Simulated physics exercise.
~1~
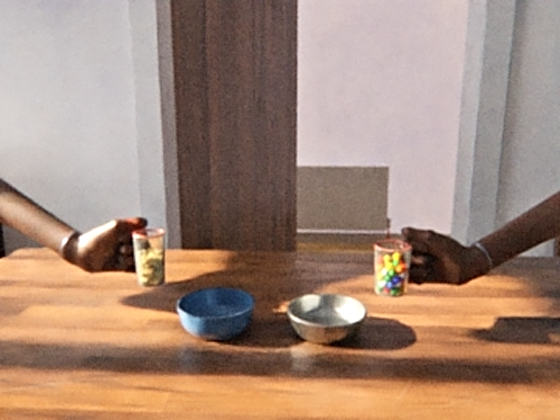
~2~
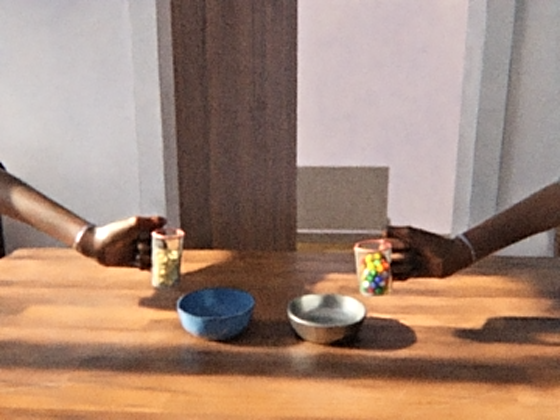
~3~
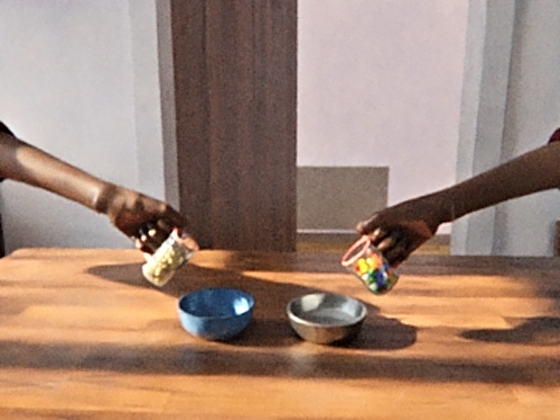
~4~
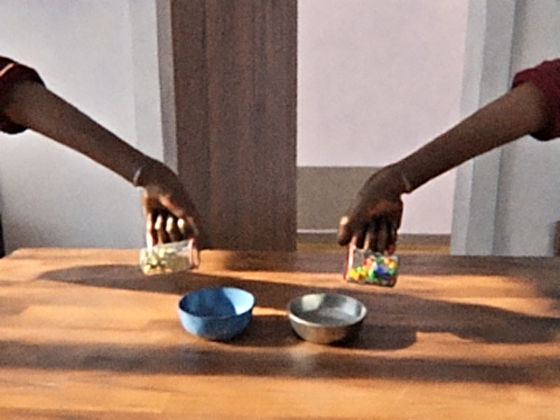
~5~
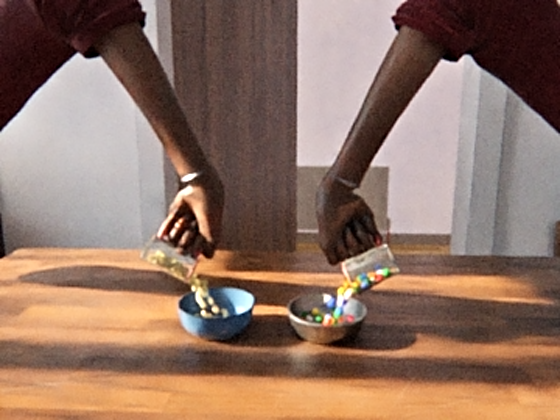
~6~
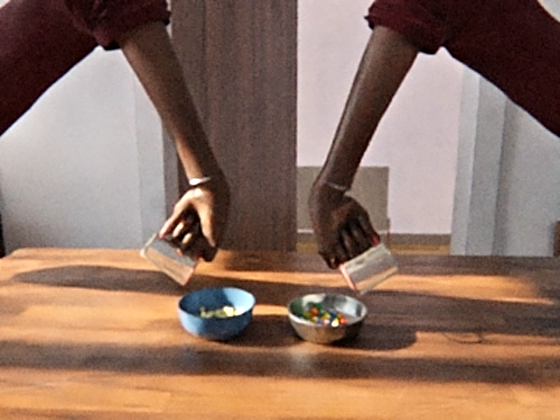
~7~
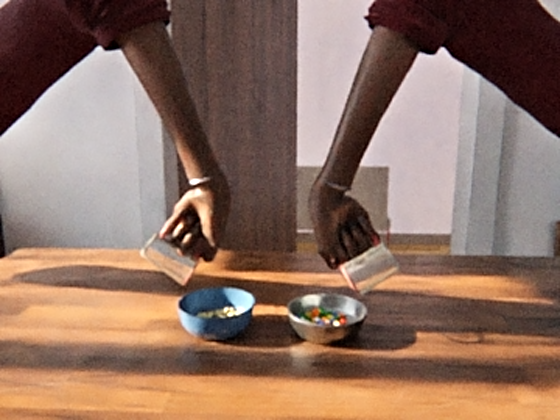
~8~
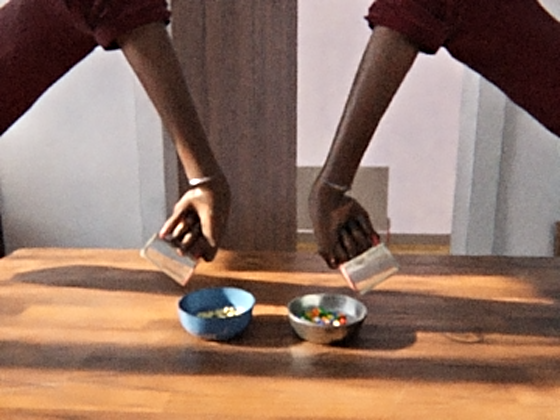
In the video, two hands hold clear cups of small pieces, pale on the left and multicoloured on the right, above a wooden table, then tip them over a blue bowl and a grey bowl until all the pieces lie in the bowls.
